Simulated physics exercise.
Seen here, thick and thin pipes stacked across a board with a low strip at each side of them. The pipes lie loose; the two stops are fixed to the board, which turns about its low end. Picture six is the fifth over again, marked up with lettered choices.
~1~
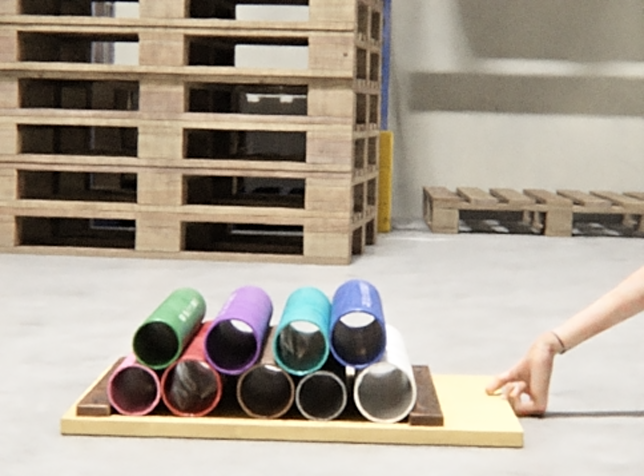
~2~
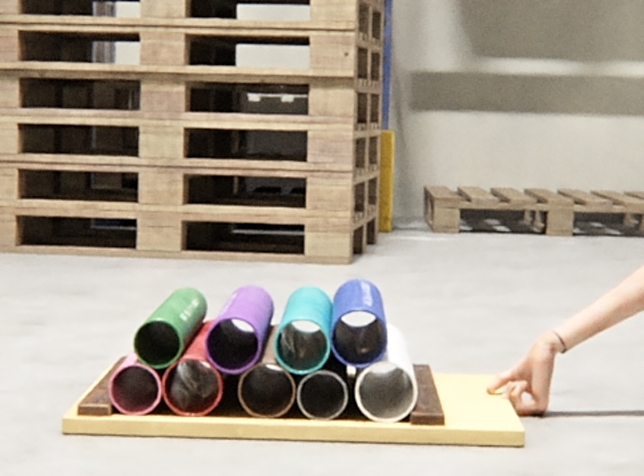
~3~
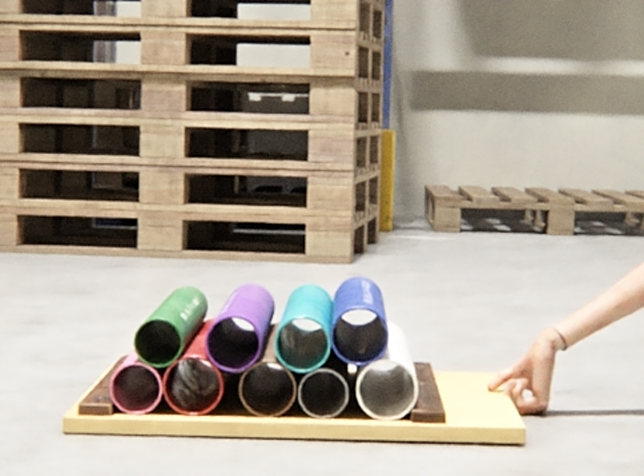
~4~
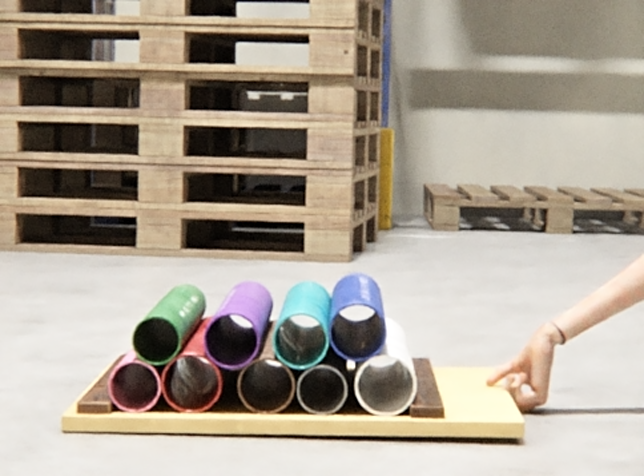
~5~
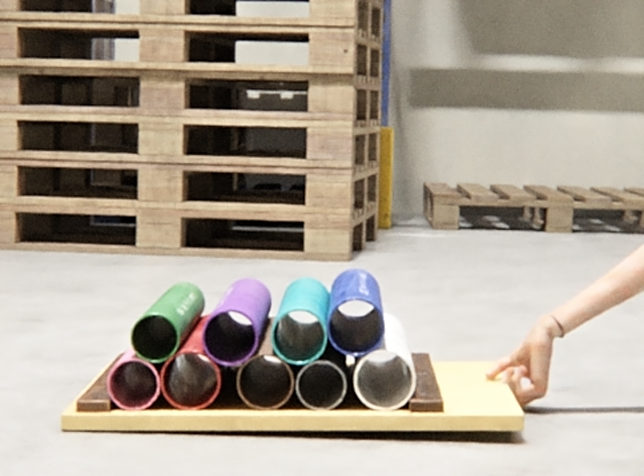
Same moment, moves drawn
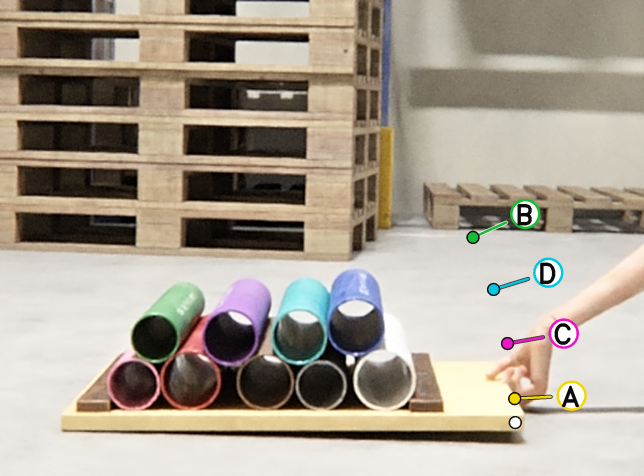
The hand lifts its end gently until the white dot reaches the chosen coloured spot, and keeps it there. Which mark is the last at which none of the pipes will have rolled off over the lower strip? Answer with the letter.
Stop at D.
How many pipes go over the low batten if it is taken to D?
At D the number is none.
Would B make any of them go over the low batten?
Yes.
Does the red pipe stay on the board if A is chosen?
The red pipe: Yes.
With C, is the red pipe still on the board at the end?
Yes, with C.
On the marked copy, A at (515, 398); B at (473, 237); C at (507, 343); D at (494, 289); the white dot at (515, 423).
Taking D. A third of the way, board at 14°.
Two thirds of the way, board at 19°.
When it is over, board at 19°, none over the low batten.
As for the rest, A none over the low batten; B one over the low batten (green); C none over the low batten.
